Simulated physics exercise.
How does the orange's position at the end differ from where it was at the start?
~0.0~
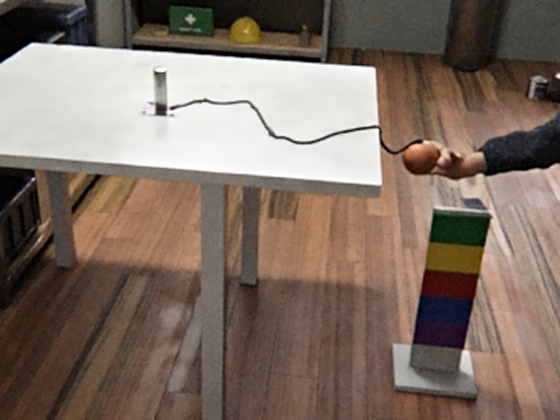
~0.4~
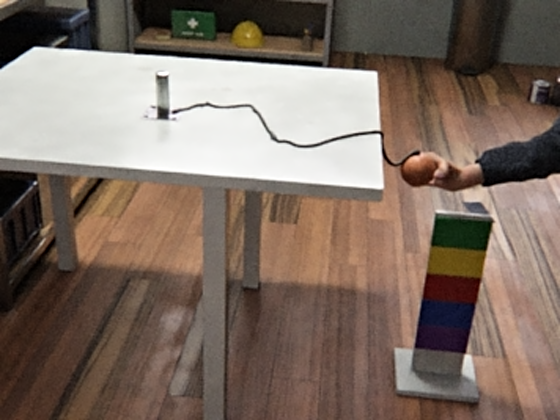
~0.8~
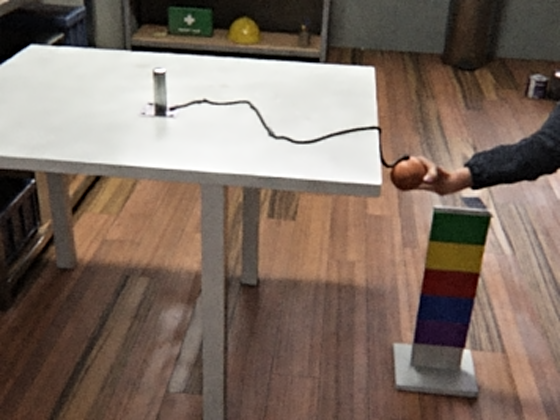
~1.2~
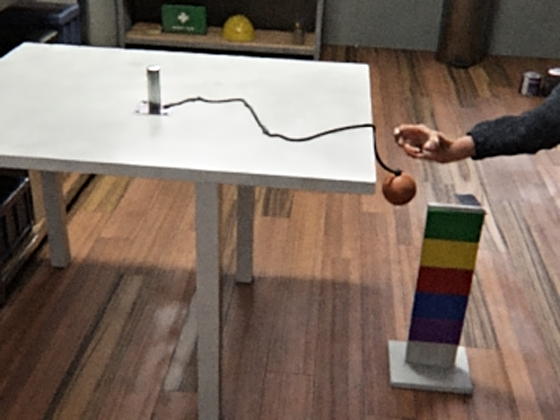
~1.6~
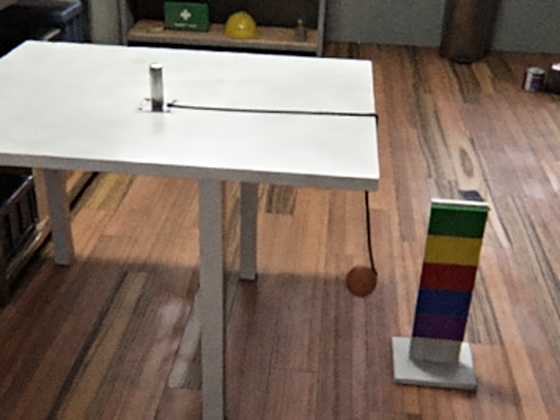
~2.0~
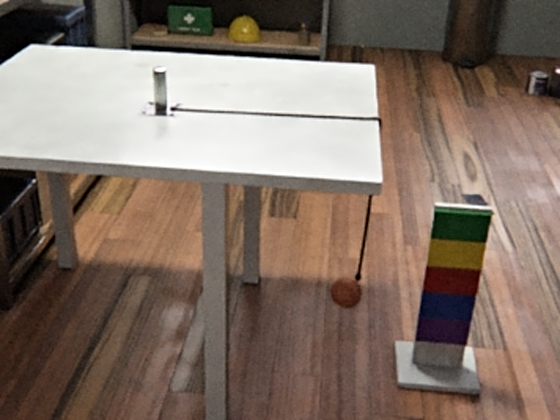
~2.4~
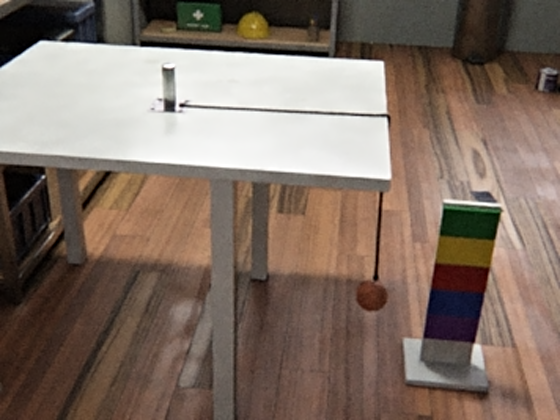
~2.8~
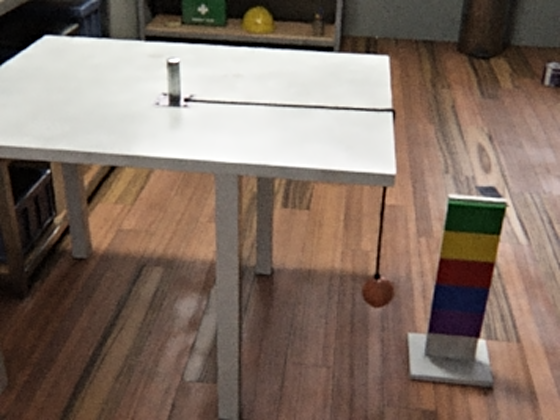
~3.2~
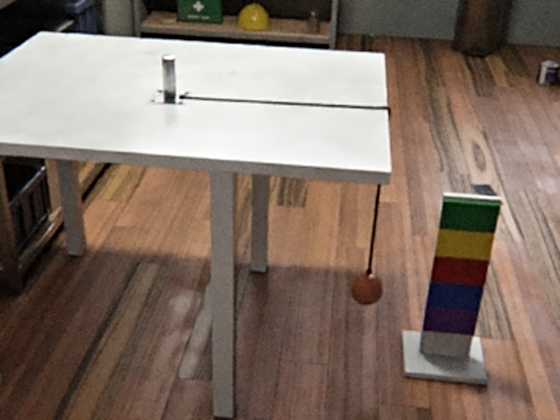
At the start it was held in a hand beside the table edge, above the colour scale. By the end it hangs lower and further left on its taut lead, level with the blue band.
